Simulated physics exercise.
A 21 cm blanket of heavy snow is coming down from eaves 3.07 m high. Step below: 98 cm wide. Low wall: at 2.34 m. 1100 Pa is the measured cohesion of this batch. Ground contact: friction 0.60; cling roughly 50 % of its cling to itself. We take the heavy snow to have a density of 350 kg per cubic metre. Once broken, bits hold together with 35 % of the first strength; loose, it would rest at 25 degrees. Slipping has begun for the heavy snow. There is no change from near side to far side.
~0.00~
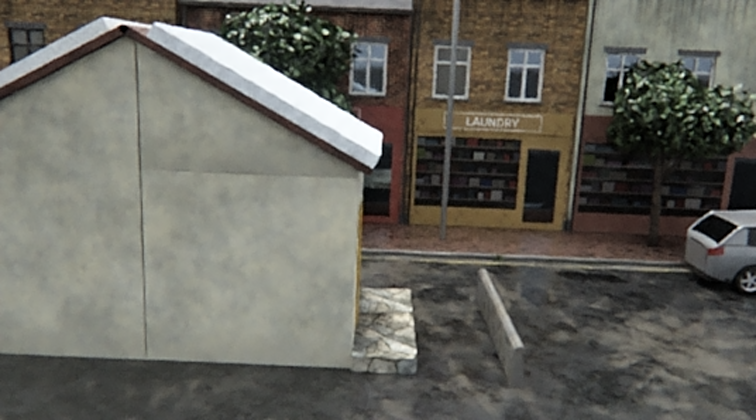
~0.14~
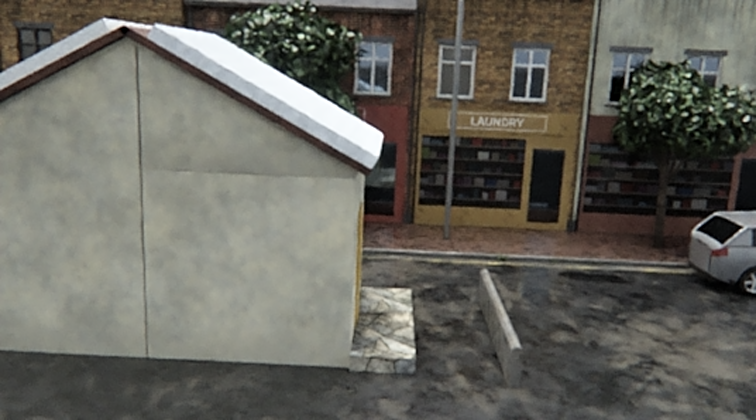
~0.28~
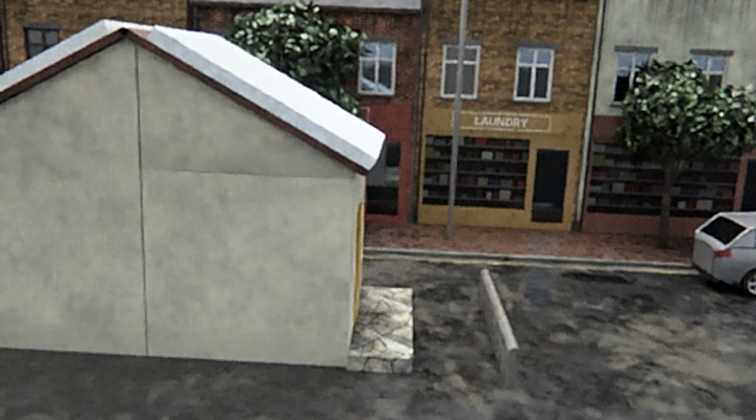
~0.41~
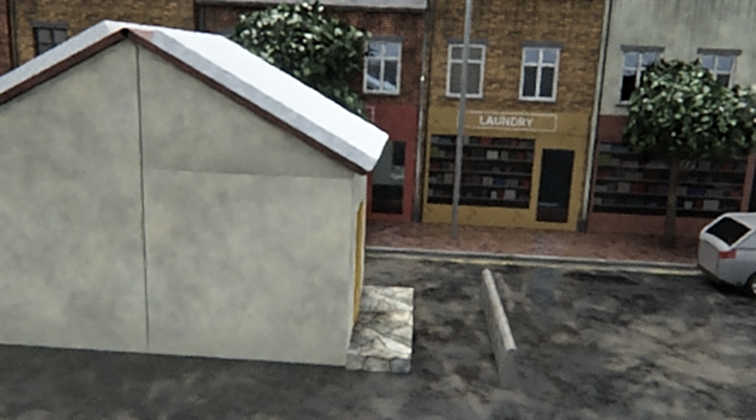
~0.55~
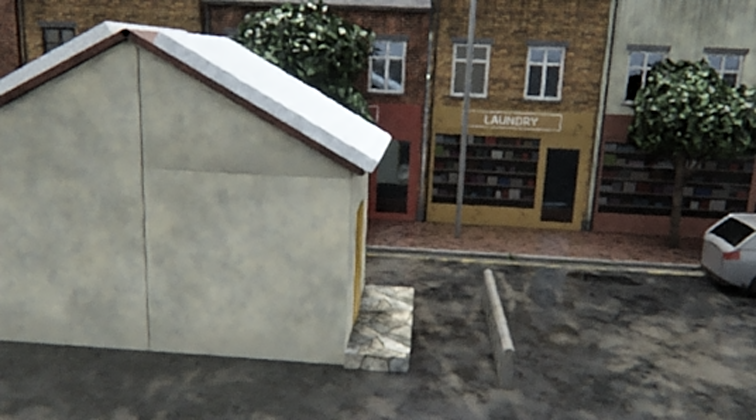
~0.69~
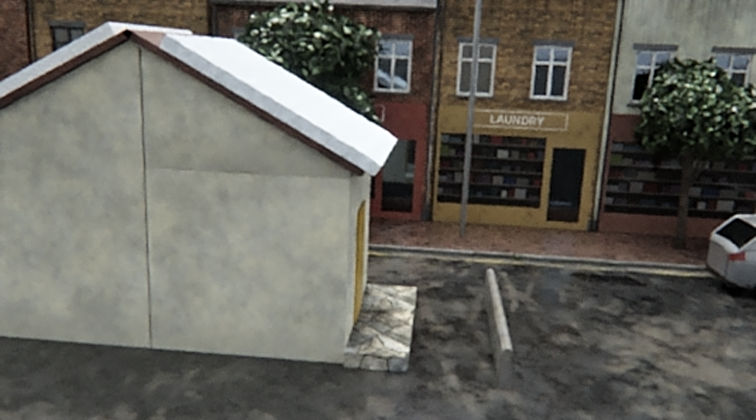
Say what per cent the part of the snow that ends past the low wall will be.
Roughly 2 out of 100.
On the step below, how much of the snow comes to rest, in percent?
Roughly 5 in a hundred.
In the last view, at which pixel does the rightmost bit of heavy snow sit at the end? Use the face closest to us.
Roughly at the pixel (717, 388).
After 1.11 s, 94 % is still on the roof and 0 % is past the low wall.
After 1.61 s, 76 % is still on the roof and 0 % is past the low wall.
After 2.10 s, 51 % is still on the roof and 0 % is past the low wall.
After 2.60 s, 5 % is still on the roof and 0 % is past the low wall.
After 4.20 s, at the end, none is still on the roof and 2 % is past the low wall.
